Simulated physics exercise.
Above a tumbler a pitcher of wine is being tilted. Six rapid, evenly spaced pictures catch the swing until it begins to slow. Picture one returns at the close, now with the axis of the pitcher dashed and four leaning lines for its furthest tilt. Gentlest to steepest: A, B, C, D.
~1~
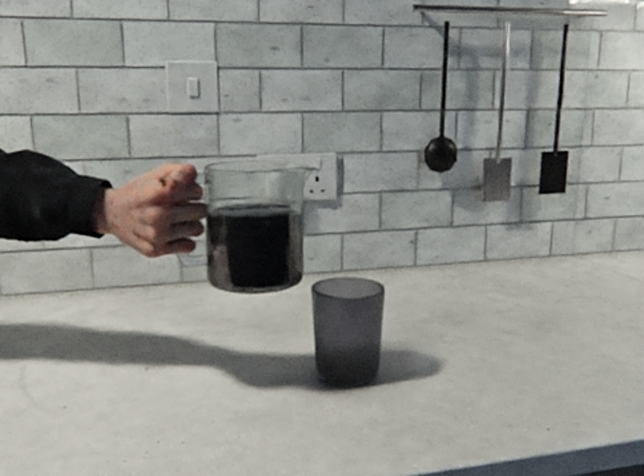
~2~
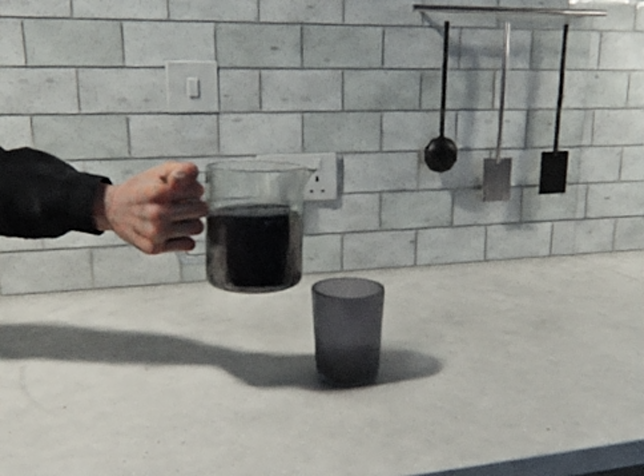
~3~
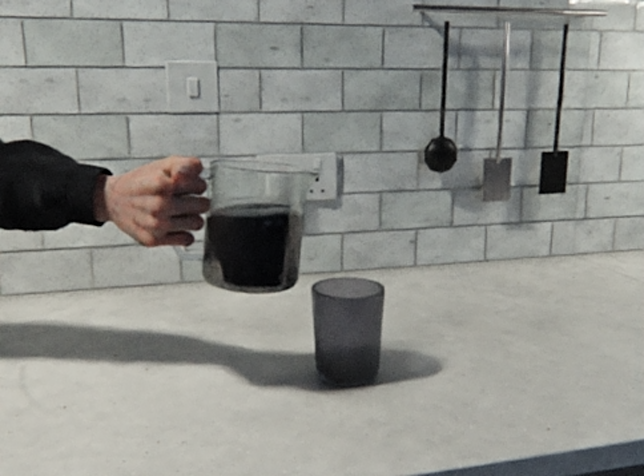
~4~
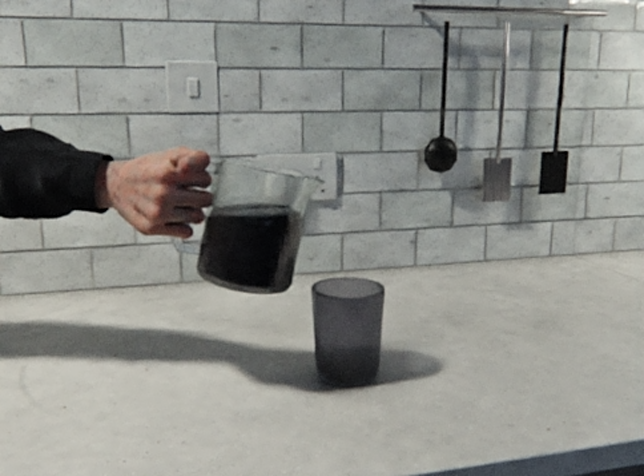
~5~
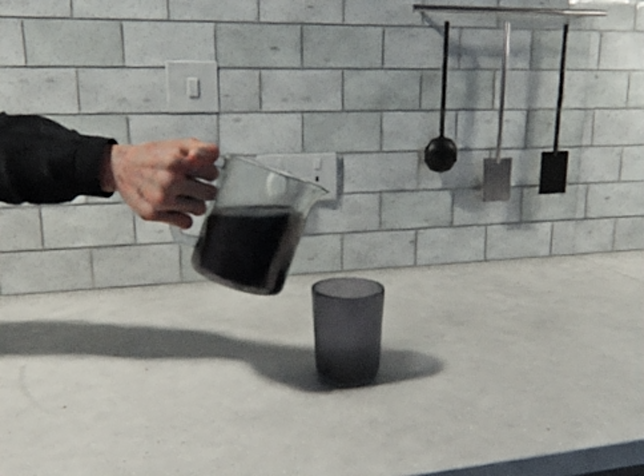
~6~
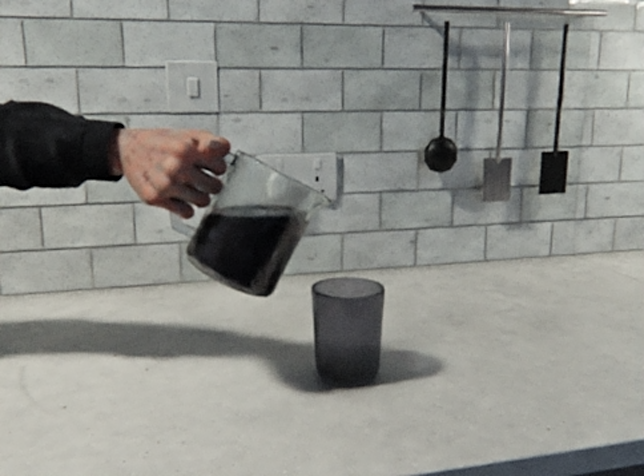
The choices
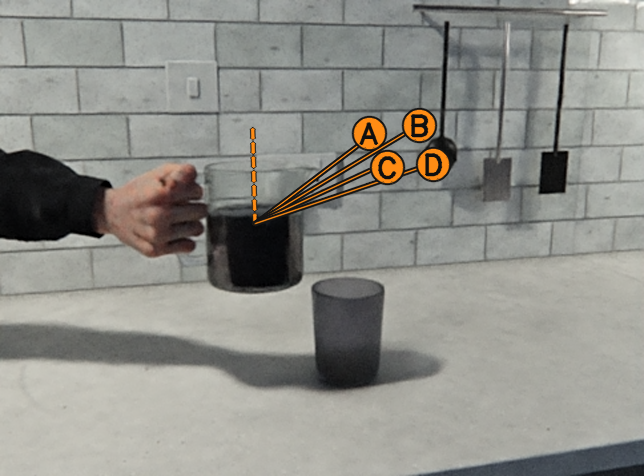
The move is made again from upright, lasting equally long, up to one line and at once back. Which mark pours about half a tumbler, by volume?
Go for C.
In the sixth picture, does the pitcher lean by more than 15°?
Yes, it does.
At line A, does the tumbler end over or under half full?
Under.
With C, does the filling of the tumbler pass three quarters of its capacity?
No, it does not.
On the marked copy, A at (357, 146); B at (404, 133); C at (369, 170); D at (417, 168).
Choosing A, the tumbler ends with about 18 % of what it can hold.
Choosing B, the tumbler ends with about 32 % of what it can hold.
Choosing C, the tumbler ends with about 47 % of what it can hold.
Choosing D, the tumbler ends with about 64 % of what it can hold.
